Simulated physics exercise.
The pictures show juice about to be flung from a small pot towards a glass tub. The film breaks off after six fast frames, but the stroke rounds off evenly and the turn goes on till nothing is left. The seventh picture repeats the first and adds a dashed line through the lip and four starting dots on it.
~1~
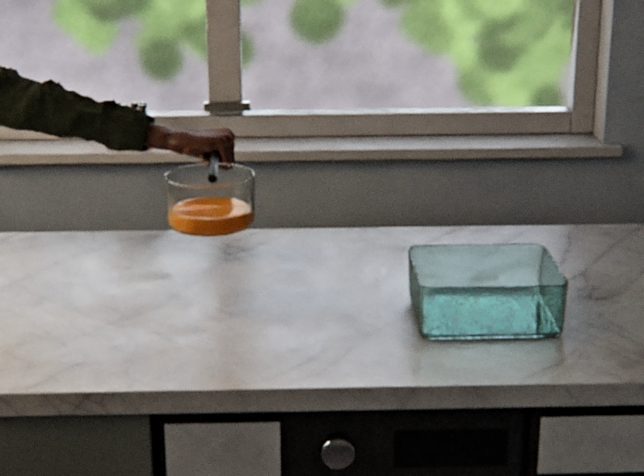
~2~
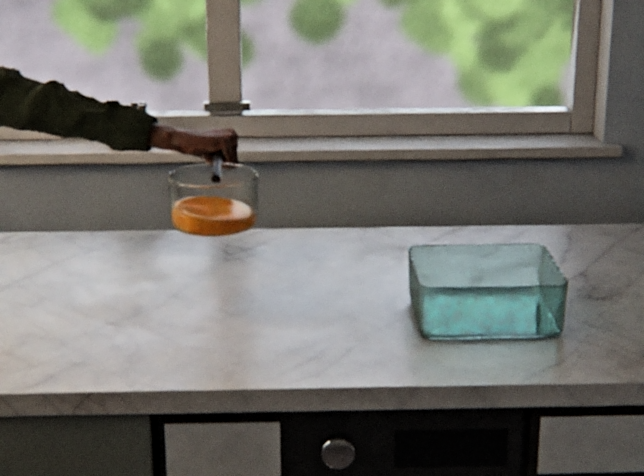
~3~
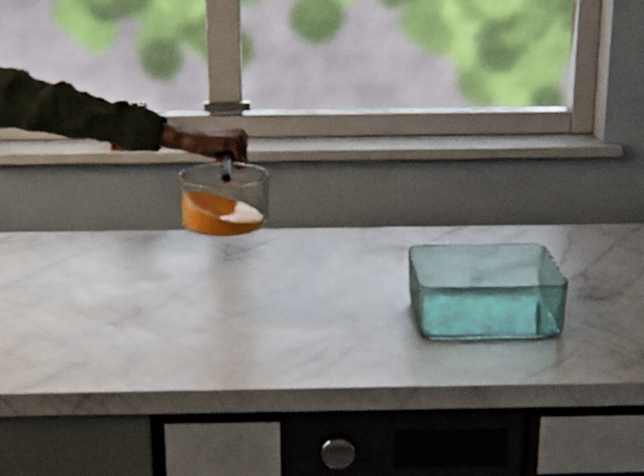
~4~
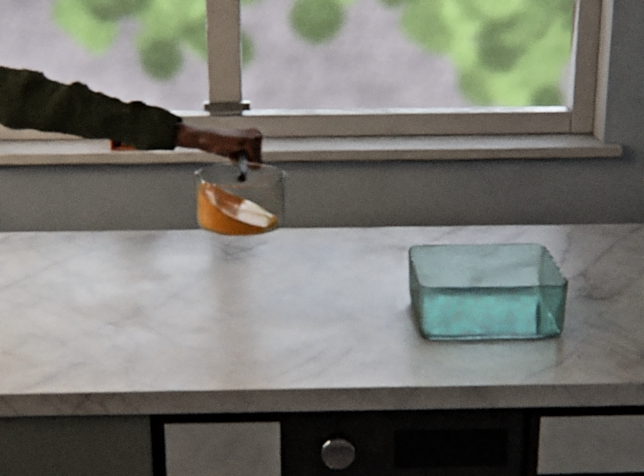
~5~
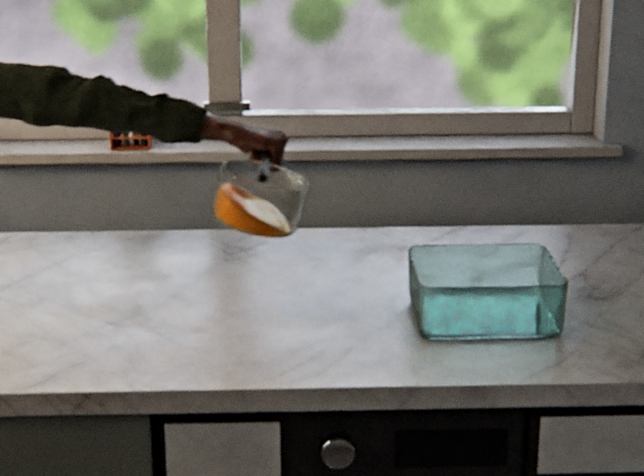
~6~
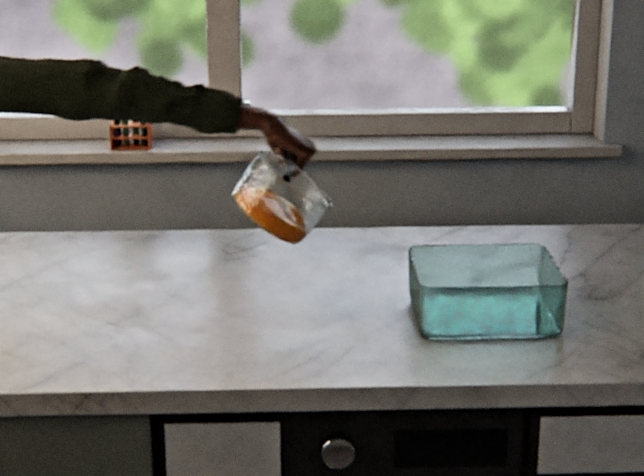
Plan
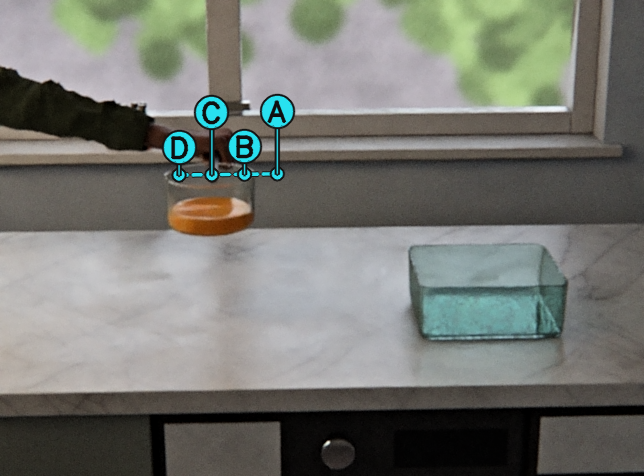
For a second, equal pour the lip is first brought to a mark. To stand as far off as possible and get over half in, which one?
I would pick dot A.
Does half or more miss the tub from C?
Yes.
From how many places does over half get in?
One.
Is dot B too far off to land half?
Yes, that goes wrong.
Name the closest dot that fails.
Here it is dot B.
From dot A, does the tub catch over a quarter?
Yes, it does.
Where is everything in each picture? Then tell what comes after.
In the first picture, upright, lip at (252, 174); tub from (419, 337) to (562, 335); nothing has left yet.
In the second picture, upright, lip at (256, 174); nothing has left yet.
In the third picture, upright, lip at (266, 174); nothing has left yet.
In the fourth picture, upright, lip at (283, 174); nothing has left yet.
In the fifth picture, tipped about 14°, lip at (307, 184); nothing has left yet.
In the sixth picture, tipped about 37°, lip at (330, 202); nothing has left yet.
In cyan, A at (277, 173); B at (244, 174); C at (211, 174); D at (179, 175).
If A is chosen, about 66 % lands in the tub, 17 % falls short and 17 % goes beside or beyond.
If B is chosen, about 22 % lands in the tub, 71 % falls short and 8 % goes beside or beyond.
If C is chosen, about 4 % lands in the tub, 92 % falls short and 4 % goes beside or beyond.
If D is chosen, about 0 % lands in the tub, 98 % falls short.
